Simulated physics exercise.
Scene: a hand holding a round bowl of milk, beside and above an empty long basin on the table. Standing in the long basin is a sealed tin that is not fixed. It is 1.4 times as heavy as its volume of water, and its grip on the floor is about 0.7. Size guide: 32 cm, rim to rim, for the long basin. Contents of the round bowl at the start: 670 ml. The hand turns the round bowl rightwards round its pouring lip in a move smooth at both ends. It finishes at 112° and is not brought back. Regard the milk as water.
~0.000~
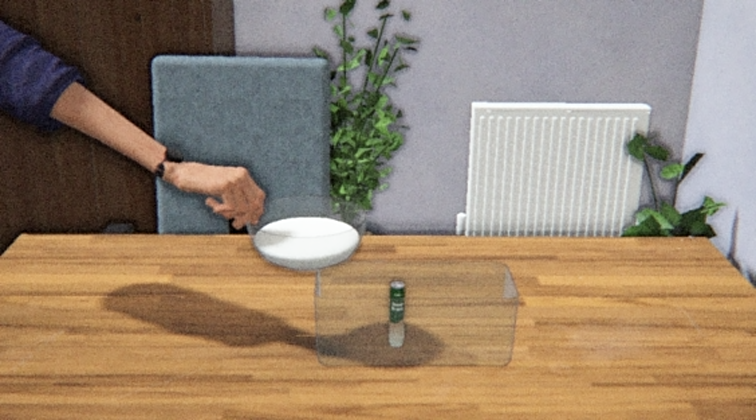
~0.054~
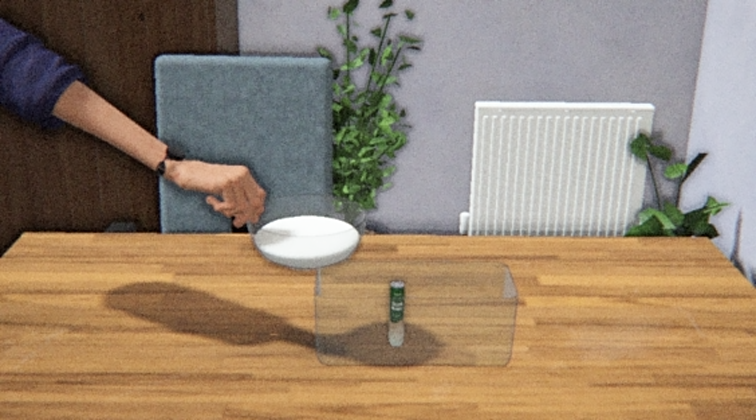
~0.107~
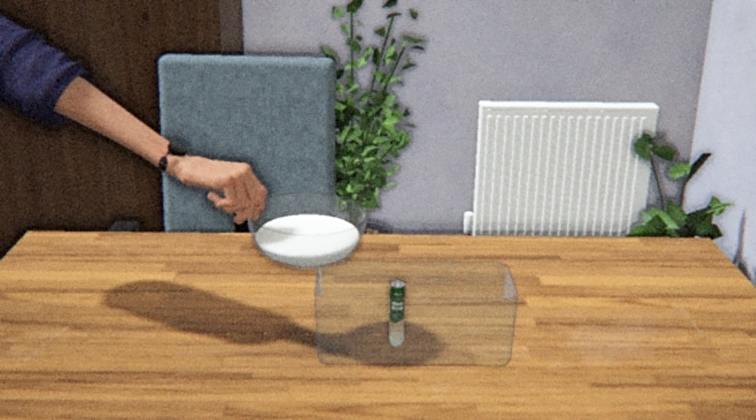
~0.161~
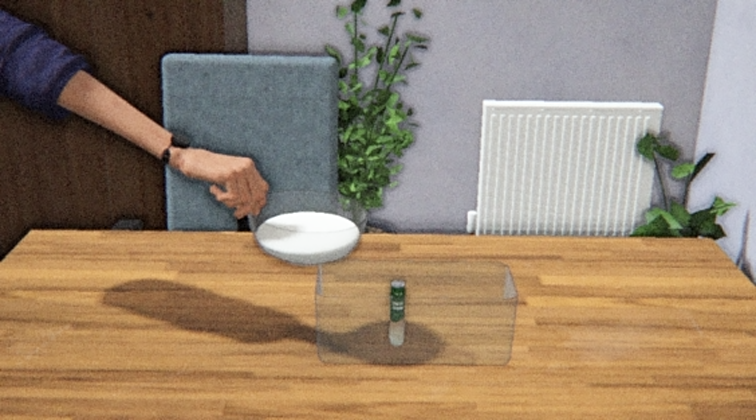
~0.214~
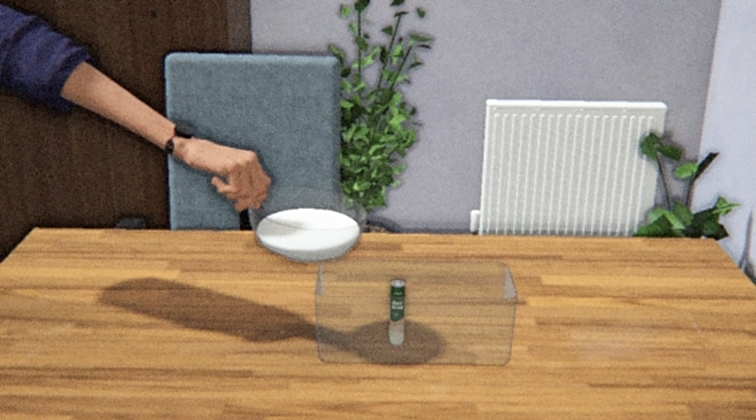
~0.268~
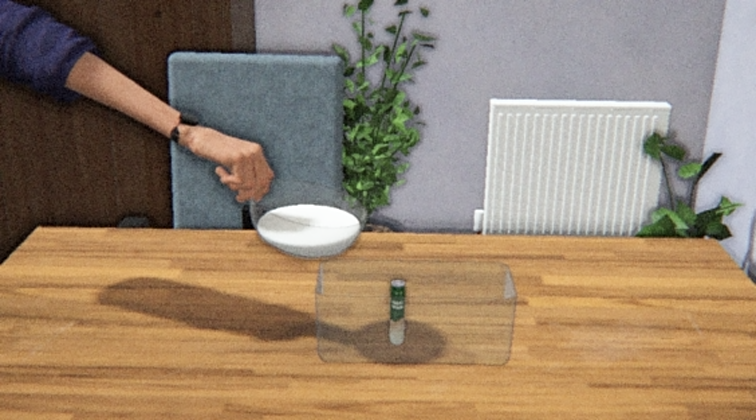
A hand held a round glass bowl of milk above a wooden table, tilting it slightly to the right, while a clear long basin with a small green tin sat below, without any milk.
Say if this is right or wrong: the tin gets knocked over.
Wrong, it stays standing.
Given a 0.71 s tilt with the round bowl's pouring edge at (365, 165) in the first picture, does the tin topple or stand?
Then the tin comes down.
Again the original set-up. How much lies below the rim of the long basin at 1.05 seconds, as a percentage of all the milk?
Near 84 in a hundred.
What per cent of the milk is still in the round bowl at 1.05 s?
About 1 per cent.
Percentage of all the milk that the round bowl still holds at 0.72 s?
Near 56 in a hundred.
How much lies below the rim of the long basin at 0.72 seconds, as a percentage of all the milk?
7 %, roughly.
Then, 0.72 s in, the tilt is 68° and 56 per cent is still to pour; the tin stands where it began.
Then, 1.05 s in, the tilt is 104° and 1 per cent is still to pour; the tin stands where it began.
Then, 1.39 s in, the tilt is 112° and 0 per cent is still to pour; the tin stands where it began.
Then, 1.77 s in, the tilt is 112° and 0 per cent is still to pour; the tin stands where it began.
Finally, the tin stands where it began.
